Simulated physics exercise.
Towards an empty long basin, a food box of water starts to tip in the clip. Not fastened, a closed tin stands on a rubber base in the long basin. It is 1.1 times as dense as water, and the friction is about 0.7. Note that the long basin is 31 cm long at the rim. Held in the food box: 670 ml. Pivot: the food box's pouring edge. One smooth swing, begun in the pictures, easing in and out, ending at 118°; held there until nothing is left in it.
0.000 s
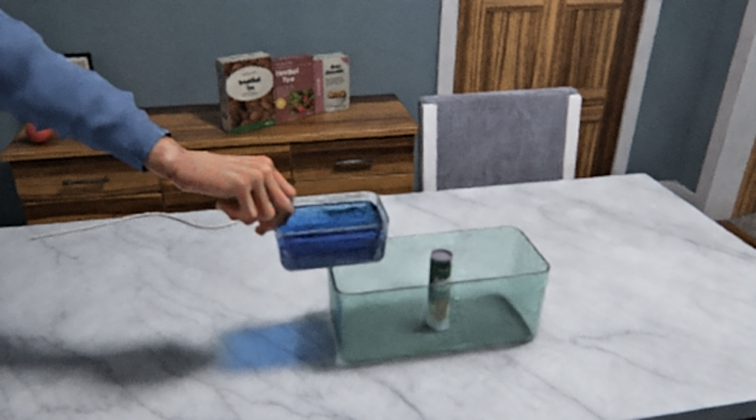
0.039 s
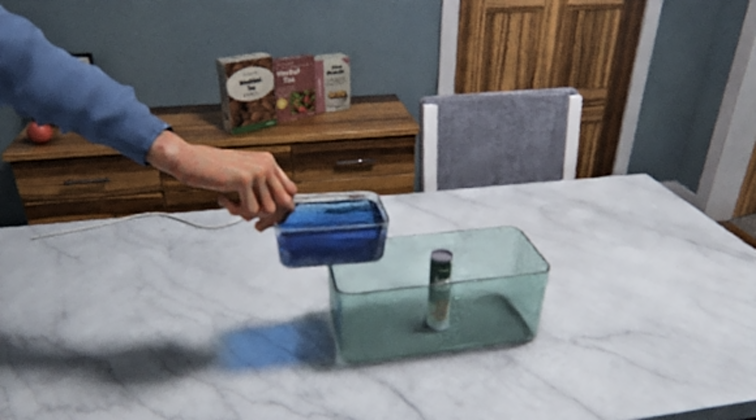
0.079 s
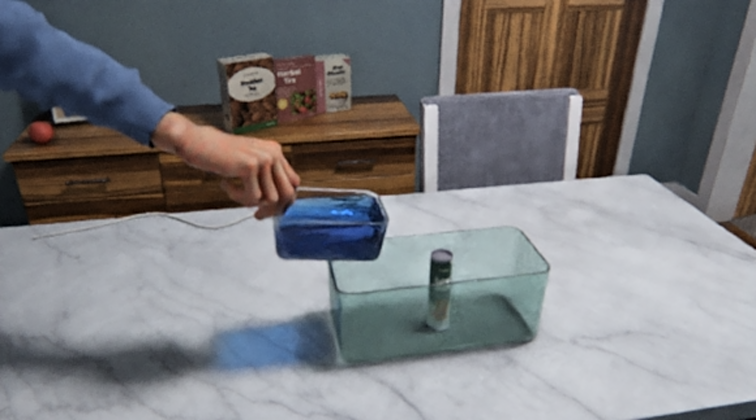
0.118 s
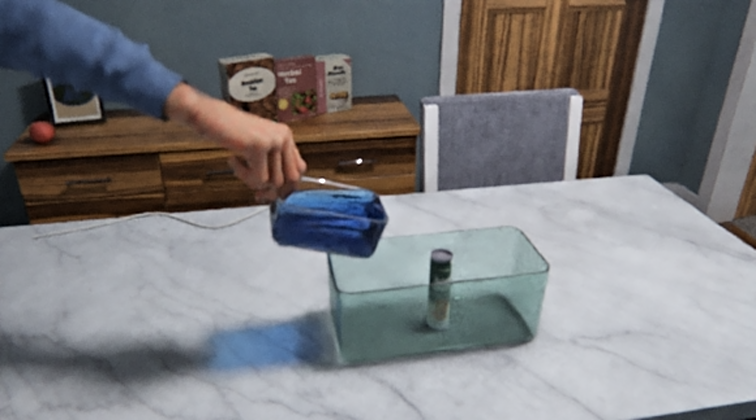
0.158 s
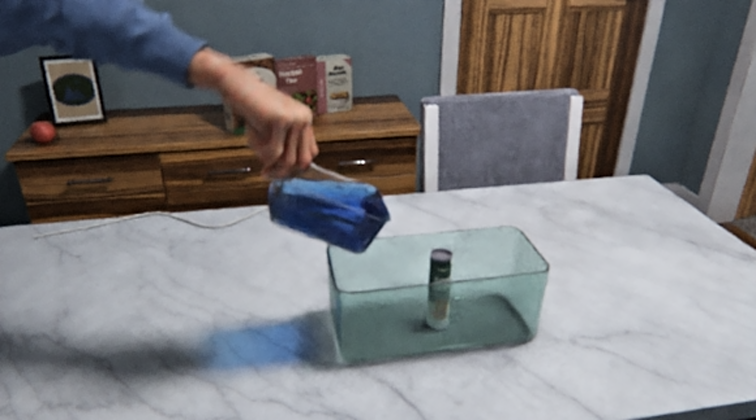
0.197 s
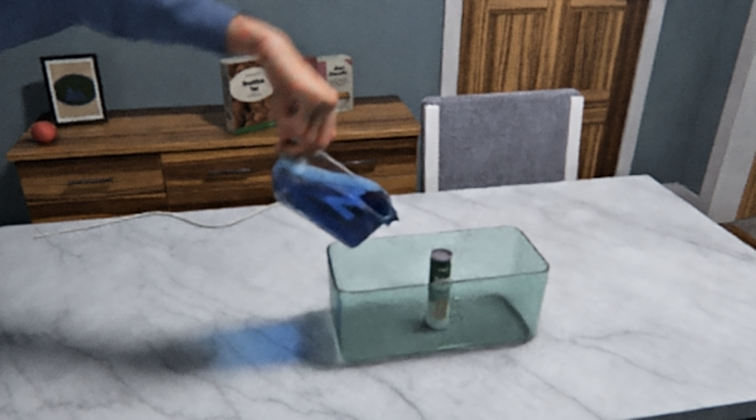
A hand in a blue sleeve, reaching in from the left, holds a small clear box of blue water and tilts it smoothly rightward, lifting its left end as the liquid slants toward the lower right edge. Below it, on a white marble table, a greenish glass basin holds a small upright dark-capped container. The fixed, slightly raised view shows a grey chair, wooden sideboard and door behind.
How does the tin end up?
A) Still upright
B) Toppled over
The answer is A.
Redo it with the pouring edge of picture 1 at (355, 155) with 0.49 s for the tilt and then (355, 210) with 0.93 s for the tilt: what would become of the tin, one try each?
Run one: It does not tip. Run two: It tumbles.
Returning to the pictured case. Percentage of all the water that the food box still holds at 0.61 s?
Around 0 in a hundred.
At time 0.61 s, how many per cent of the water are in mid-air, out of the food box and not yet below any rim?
It comes to some 5 percent of the total.
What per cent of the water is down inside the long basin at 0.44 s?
Around 22 percent.
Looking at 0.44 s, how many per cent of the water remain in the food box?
About 18 per cent.
After 0.44 s the tilt is 114° and 18 per cent is still to pour; the tin stands where it began.
After 0.61 s the tilt is 118° and 0 per cent is still to pour; the tin stands where it began.
After 0.79 s the tilt is 118° and 0 per cent is still to pour; the tin stands where it began.
After 0.99 s the tilt is 118° and 0 per cent is still to pour; the tin stands where it began.
In the end the tin stands where it began.
